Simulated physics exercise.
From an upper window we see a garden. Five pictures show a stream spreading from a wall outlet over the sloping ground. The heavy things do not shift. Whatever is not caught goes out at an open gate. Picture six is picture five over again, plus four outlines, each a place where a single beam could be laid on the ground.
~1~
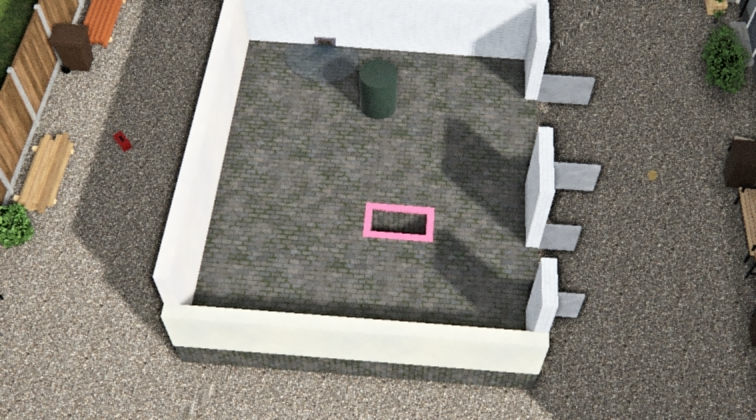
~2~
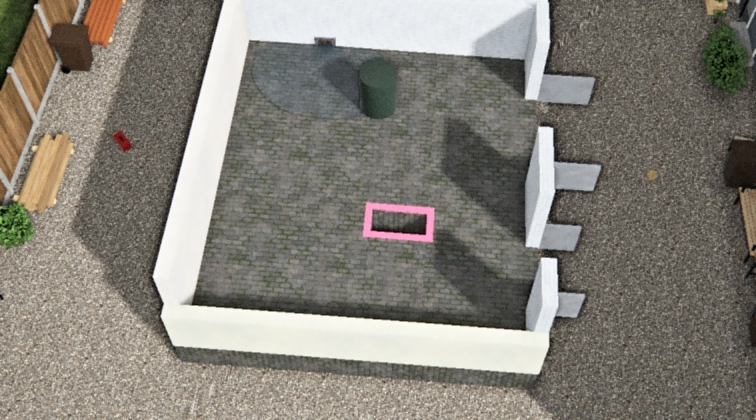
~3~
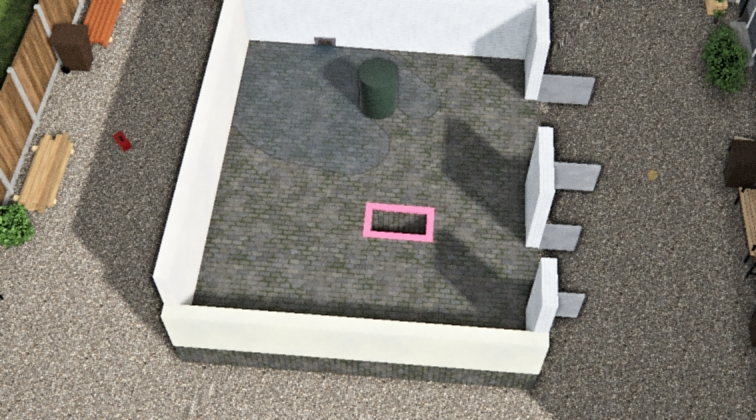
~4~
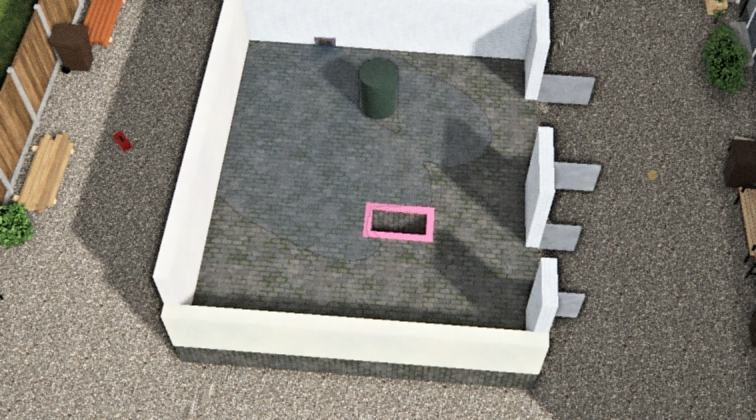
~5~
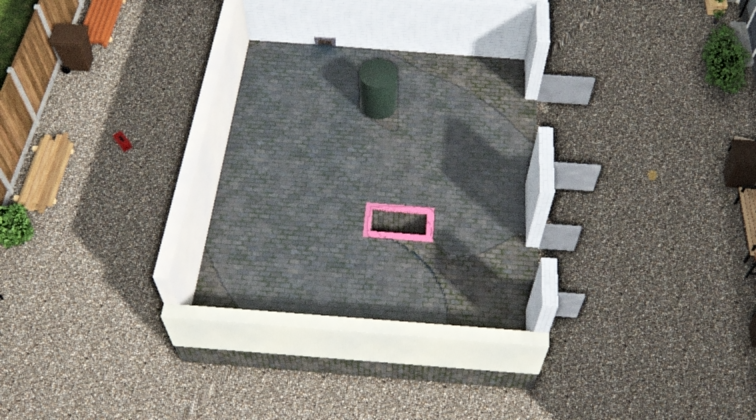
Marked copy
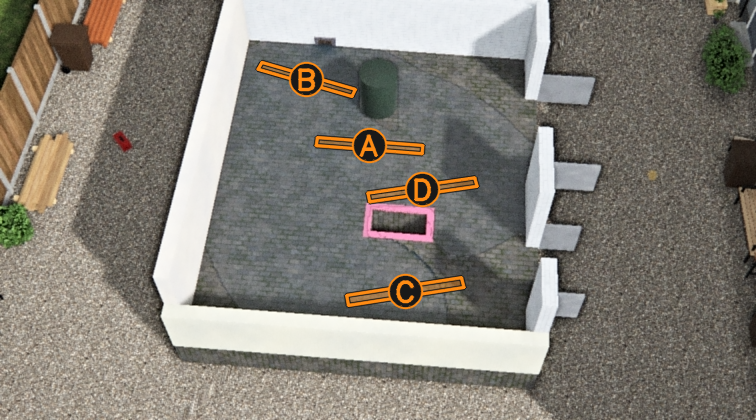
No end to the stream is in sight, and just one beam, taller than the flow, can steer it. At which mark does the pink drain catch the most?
Place C does it best.
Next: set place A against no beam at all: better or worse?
Place A is worse.
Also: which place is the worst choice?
Place A.
On the marked copy, A from (316, 141) to (422, 149); B from (260, 65) to (353, 92); C from (347, 300) to (462, 282); D from (368, 197) to (475, 182).
With A, about 4 % of the stream goes into the pink drain, about 93 % out by the gates.
With B, about 9 % of the stream goes into the pink drain, about 86 % out by the gates.
With C, about 22 % of the stream goes into the pink drain, about 76 % out by the gates.
With D, about 8 % of the stream goes into the pink drain, about 89 % out by the gates.
